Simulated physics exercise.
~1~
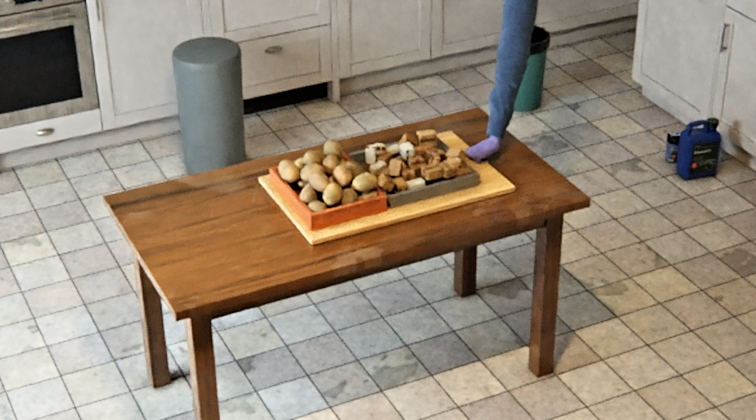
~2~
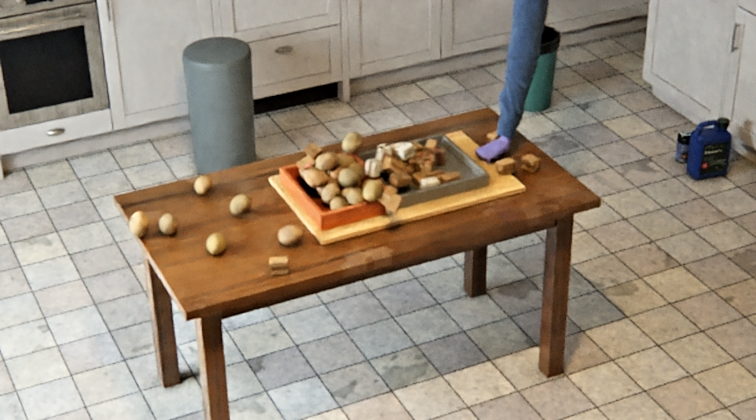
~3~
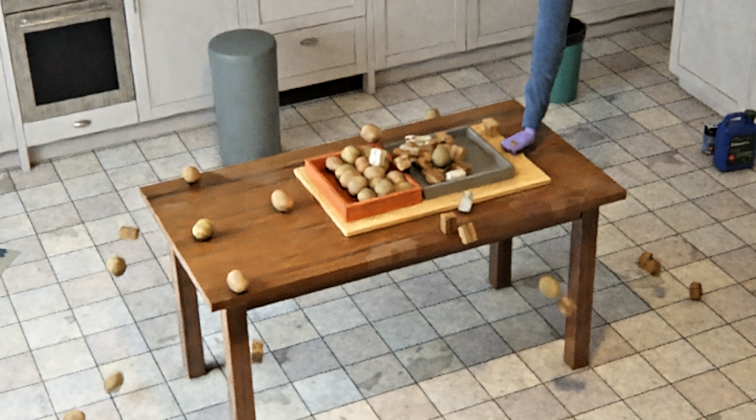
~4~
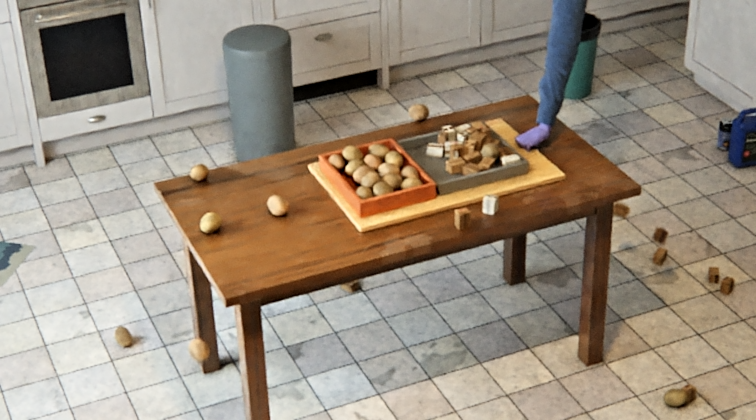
In a kitchen with pale cabinets and a tiled floor, seen from above at an angle, a wooden table stands with a grey bin behind it. On the table, a light board carries an orange basket of potatoes on the left and a grey basket of small brown and whitish parcels on the right, with a purple-gloved hand at its right end. As the hand shakes the load, potatoes roll leftward over the tabletop and parcels jump out. More pieces tumble to the floor on both sides. Finally both baskets remain partly filled, with several potatoes and parcels scattered across table and tiles.
